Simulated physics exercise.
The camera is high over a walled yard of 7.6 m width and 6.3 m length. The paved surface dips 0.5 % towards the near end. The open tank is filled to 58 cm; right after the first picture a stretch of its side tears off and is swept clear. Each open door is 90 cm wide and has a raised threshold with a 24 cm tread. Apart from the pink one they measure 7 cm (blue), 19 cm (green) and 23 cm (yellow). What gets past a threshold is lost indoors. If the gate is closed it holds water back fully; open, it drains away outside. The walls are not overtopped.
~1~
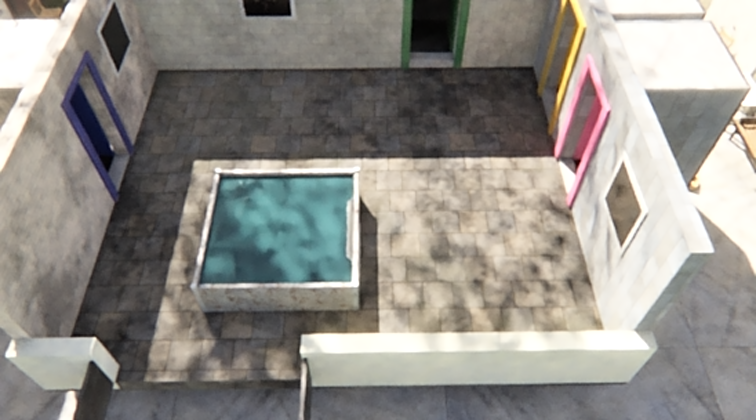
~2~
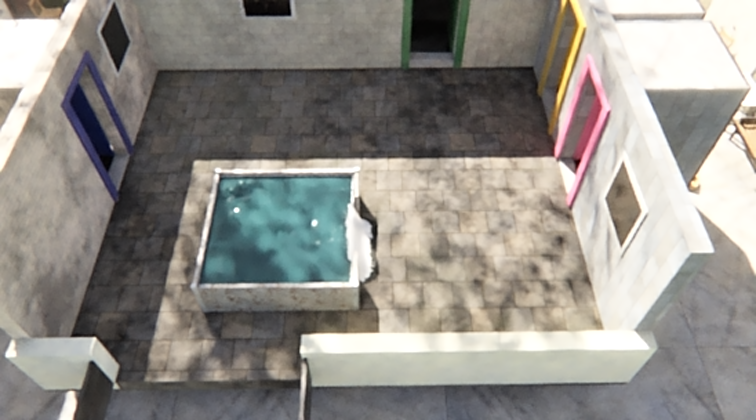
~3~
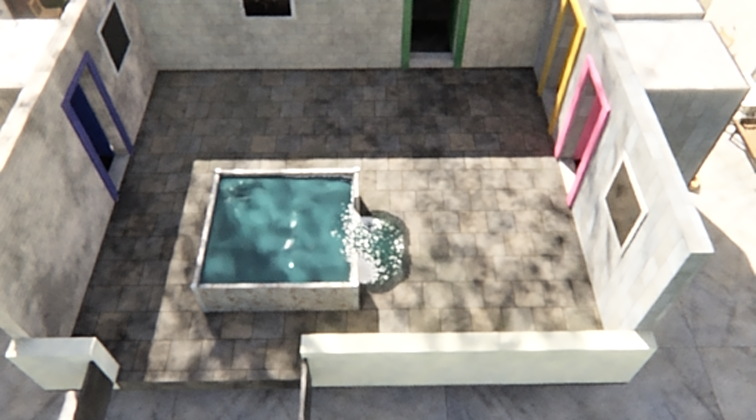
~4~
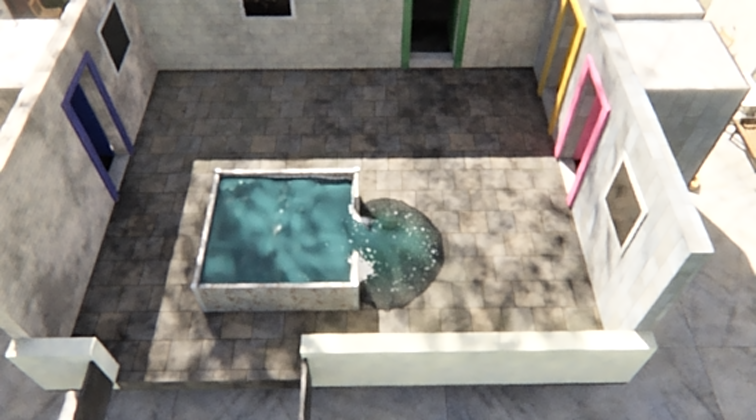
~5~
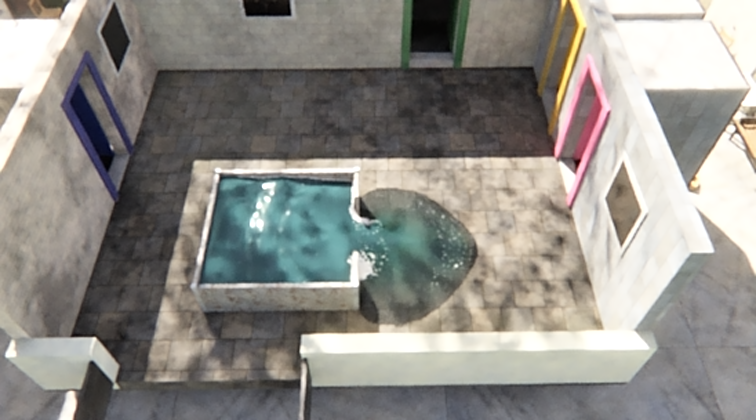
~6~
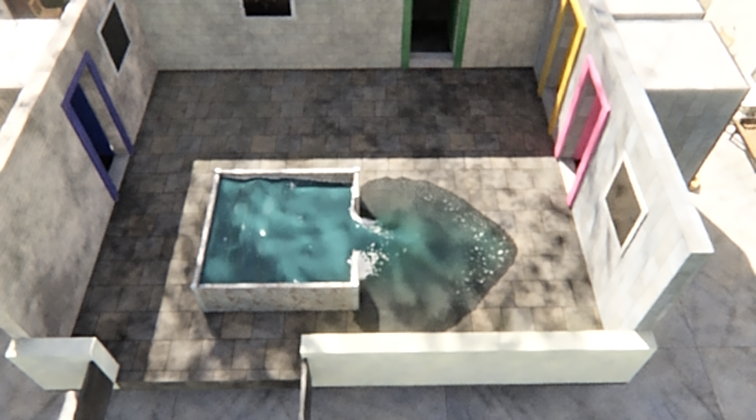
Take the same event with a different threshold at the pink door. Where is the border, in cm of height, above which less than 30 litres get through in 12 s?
At least 12 cm or so.
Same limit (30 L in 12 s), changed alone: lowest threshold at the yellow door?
Roughly 6.5 cm at yellow.
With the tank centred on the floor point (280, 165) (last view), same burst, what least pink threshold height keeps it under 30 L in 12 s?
About 15 cm.
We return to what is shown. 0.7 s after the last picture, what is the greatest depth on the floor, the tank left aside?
About 34 cm.
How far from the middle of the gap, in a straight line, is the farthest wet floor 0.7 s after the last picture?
Roughly 3.8 m.
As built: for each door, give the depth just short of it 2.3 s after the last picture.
In cm: Blue 0, pink 16, green 0, yellow 10.
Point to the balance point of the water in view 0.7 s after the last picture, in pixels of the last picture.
Around (334, 250).
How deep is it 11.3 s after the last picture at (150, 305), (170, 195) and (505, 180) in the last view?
Roughly 2, 2 and 5 cm, in turn.
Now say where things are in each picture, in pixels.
The first frame shows still water, 58 cm deep, in the open tank at (282, 227); the pink door at (579, 138) is dry.
In the second frame, the front is at (371, 276), 0.3 m from the gap at (355, 242); 0.2 m2 of floor is wet, 58 cm left at the back.
In the third frame, water pours out at (355, 242) and has run 0.8 m, to (405, 240); about 9 cm deep outside, 58 cm at the back.
In the fourth frame, water pours out at (355, 242) and has run 1.3 m, to (437, 262); about 7 cm deep outside, 58 cm at the back.
In the fifth frame, the gap is at (355, 242), the front 1.8 m out at (471, 255); the back of the open tank holds 58 cm.
In the sixth frame, the gap is at (355, 242), the front 2.5 m out at (513, 251); the back of the open tank holds 56 cm; 1.7 m in a straight line remain to the pink door at (579, 138).
Then, 0.7 s after the last picture water covers 25 % of the floor, deepest (34 cm) near (363, 253); it has not reached the pink door.
Then, 2.3 s after the last picture water covers 35 % of the floor, deepest (28 cm) near (610, 358); 16 cm at the pink door, 55 litres in over its 6 cm threshold.
Then, 11.3 s after the last picture water covers 95 % of the floor, deepest (8 cm) near (519, 359); 6 cm at the pink door, 157 litres in over its 6 cm threshold.
At the pink door as built, the water peaked near 17 cm, 1.9 s after the last picture.
Run again over the same 12 s with other heights there, 69 litres in over 9.5 cm, 8 litres over 15.5 cm. The limit of 30 litres is kept from about 12 cm up.
